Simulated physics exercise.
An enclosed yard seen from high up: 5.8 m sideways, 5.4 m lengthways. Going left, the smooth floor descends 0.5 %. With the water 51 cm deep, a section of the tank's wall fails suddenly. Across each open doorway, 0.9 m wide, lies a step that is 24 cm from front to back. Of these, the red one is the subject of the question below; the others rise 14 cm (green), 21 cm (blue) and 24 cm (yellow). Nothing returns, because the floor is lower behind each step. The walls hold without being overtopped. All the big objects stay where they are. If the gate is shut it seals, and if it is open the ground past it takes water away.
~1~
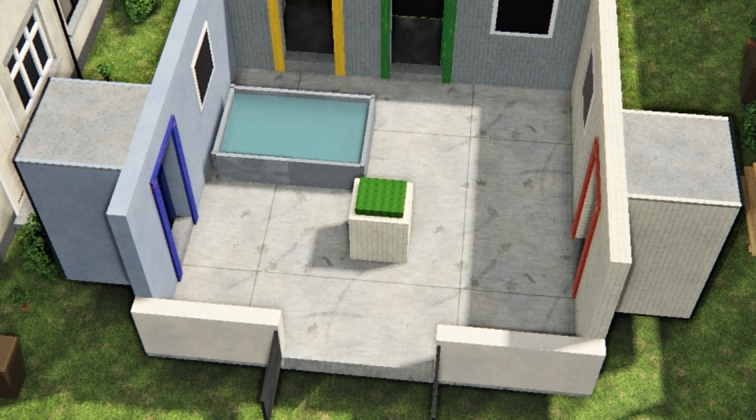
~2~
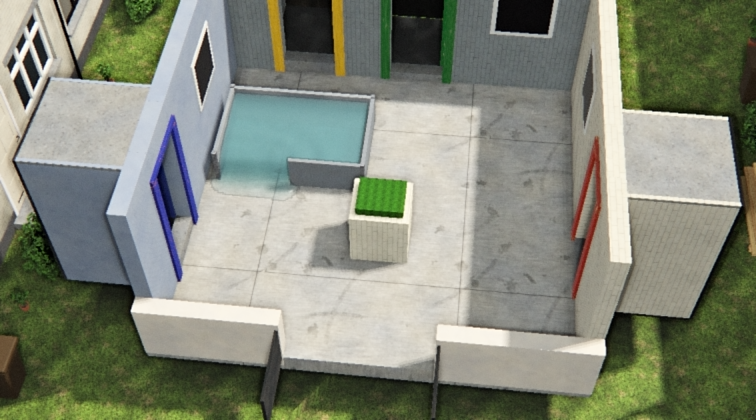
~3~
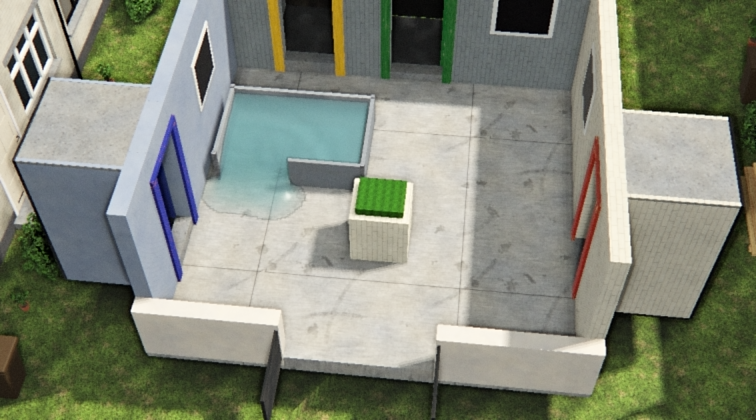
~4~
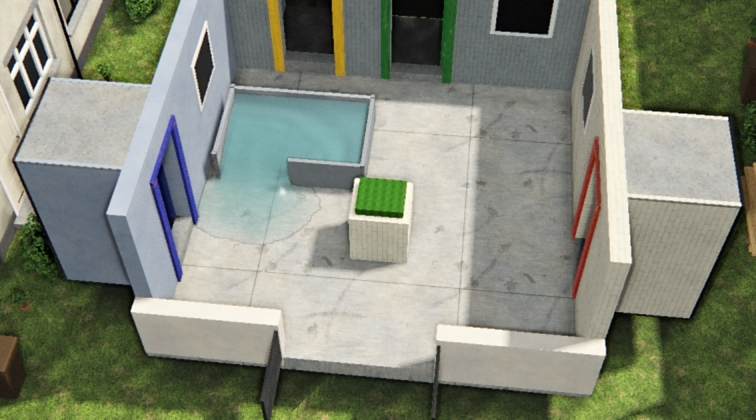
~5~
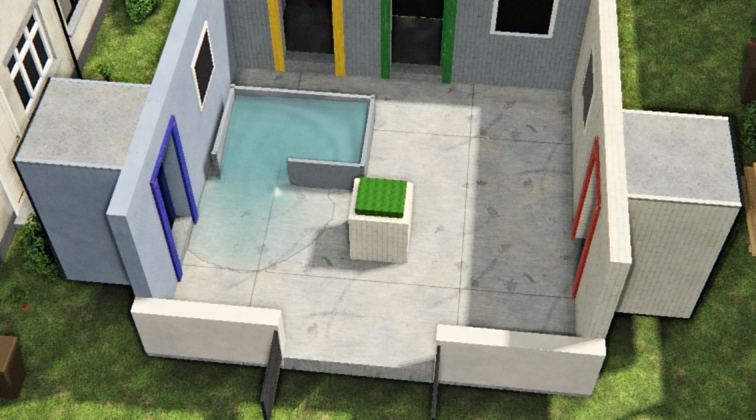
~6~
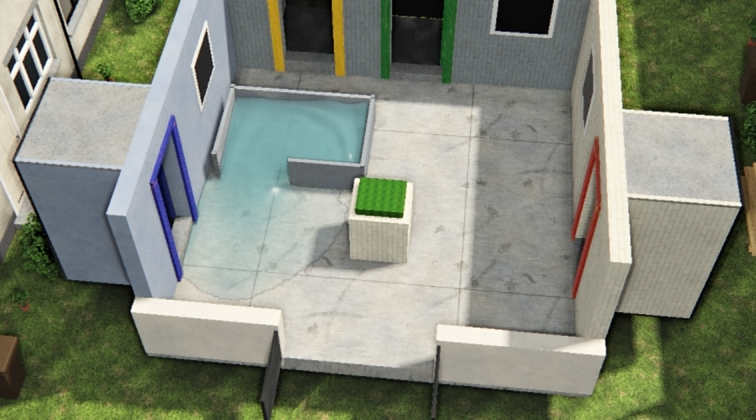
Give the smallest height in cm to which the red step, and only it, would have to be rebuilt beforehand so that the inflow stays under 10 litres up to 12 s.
Roughly 6.5 cm.
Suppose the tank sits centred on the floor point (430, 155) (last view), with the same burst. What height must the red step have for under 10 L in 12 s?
New minimum height: Approx. 8.5 cm.
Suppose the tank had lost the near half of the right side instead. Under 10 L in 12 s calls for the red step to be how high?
Required height: Approx. 12.0 cm.
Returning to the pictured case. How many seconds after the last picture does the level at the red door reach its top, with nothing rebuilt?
Around 4.0 s, give or take.
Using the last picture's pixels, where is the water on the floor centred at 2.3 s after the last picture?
The water's centre is at about (272, 229).
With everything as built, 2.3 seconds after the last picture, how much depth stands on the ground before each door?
Centimetres: Green = 0, red = 0, blue = 12, yellow = 0.
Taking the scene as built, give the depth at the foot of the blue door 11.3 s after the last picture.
About 5.0 centimetres deep.
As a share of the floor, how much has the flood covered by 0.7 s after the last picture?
About 20 per cent.
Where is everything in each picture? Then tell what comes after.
In the first picture, the tank at (296, 128) is whole and still, 51 cm deep; the red door at (585, 225) is dry.
In the second picture, the front is at (276, 196), 0.3 m from the gap at (255, 173); 0.2 m2 of floor is wet, 51 cm left at the back.
In the third picture, the front is at (256, 213), 0.7 m from the gap at (255, 174); 0.8 m2 of floor is wet, 51 cm left at the back.
In the fourth picture, water pours out at (255, 174) and has run 1.1 m, to (243, 237); about 7 cm deep outside, 49 cm at the back.
In the fifth picture, water pours out at (255, 174) and has run 1.7 m, to (240, 267); about 6 cm deep outside, 43 cm at the back.
In the sixth picture, the front is at (221, 292), 2.2 m from the gap at (255, 174); 3.4 m2 of floor is wet, 43 cm left at the back; 3.9 m in a straight line remain to the red door at (585, 225).
Then, 0.7 s after the last picture water covers 20 % of the floor, deepest (42 cm) near (165, 331); it has not reached the red door.
Then, 2.3 s after the last picture water covers 30 % of the floor, deepest (26 cm) near (177, 289); it has not reached the red door.
Then, 11.3 s after the last picture water covers 95 % of the floor, deepest (6 cm) near (291, 108); 4 cm at the red door, 2 litres in over its 9 cm step.
At the red door as built, the water peaked near 11 cm, 4.1 s after the last picture.
With a step of 6 cm, 14 litres would have come in within the 12 s; with 8 cm, 4 litres. So under 10 litres takes about 6.5 cm.
